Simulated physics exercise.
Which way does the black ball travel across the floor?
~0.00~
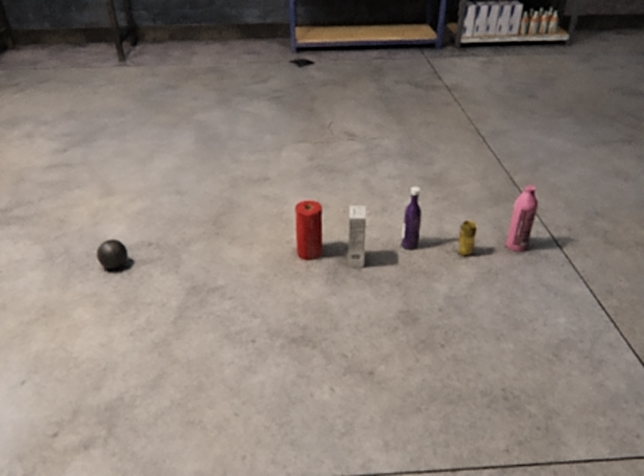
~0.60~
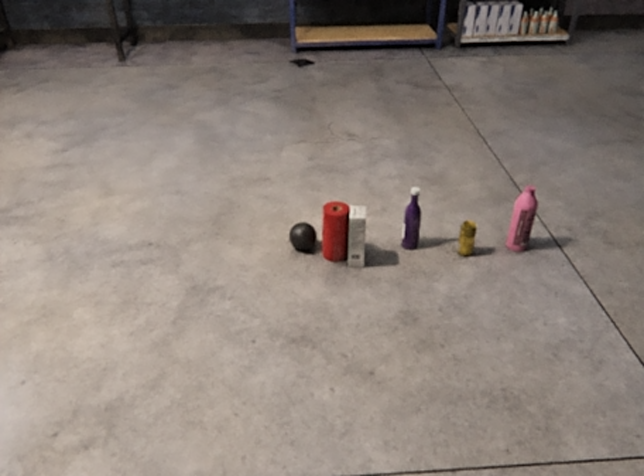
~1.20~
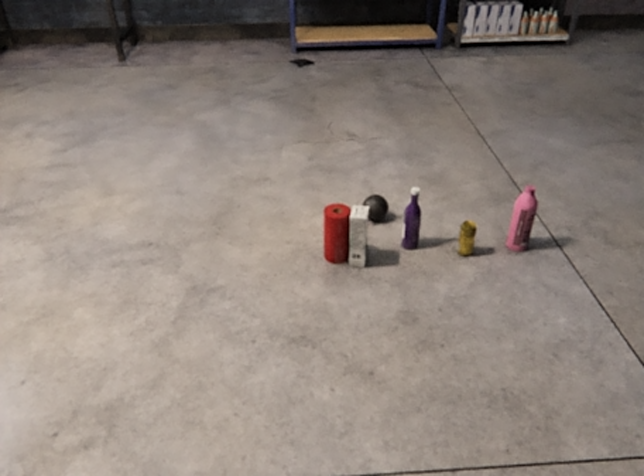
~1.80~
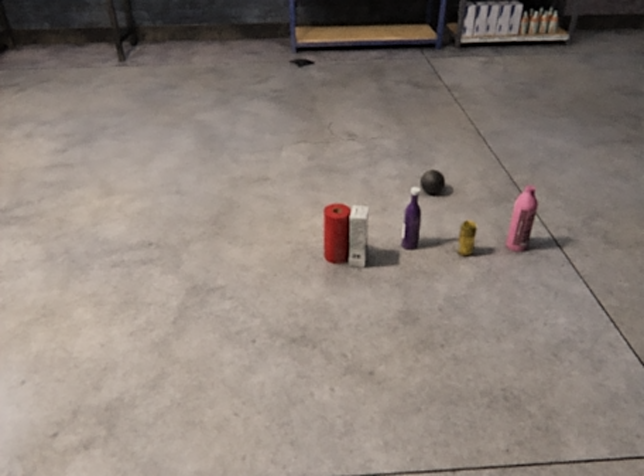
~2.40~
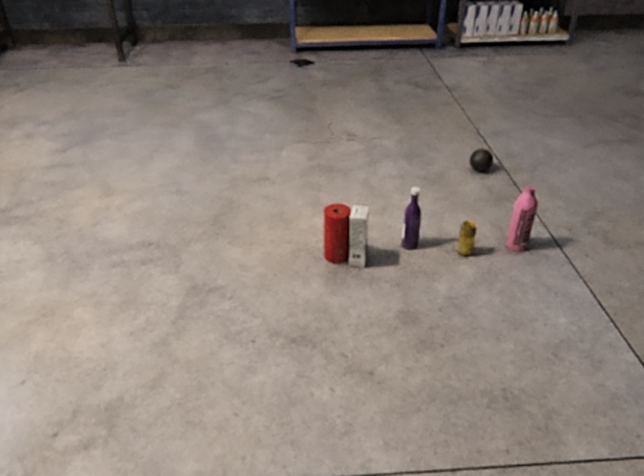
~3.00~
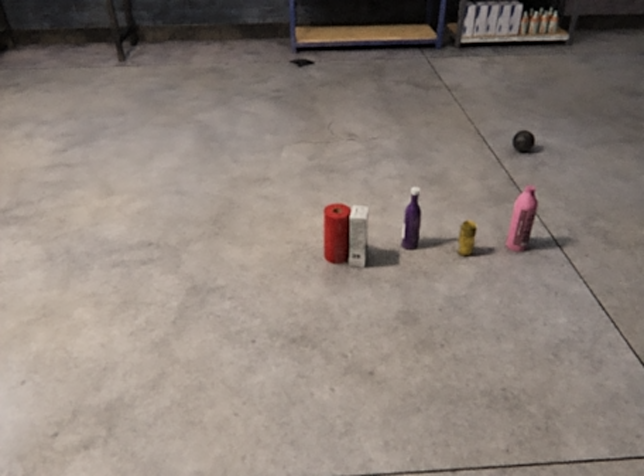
The black ball travels to the right, moving farther back across the floor as it goes.
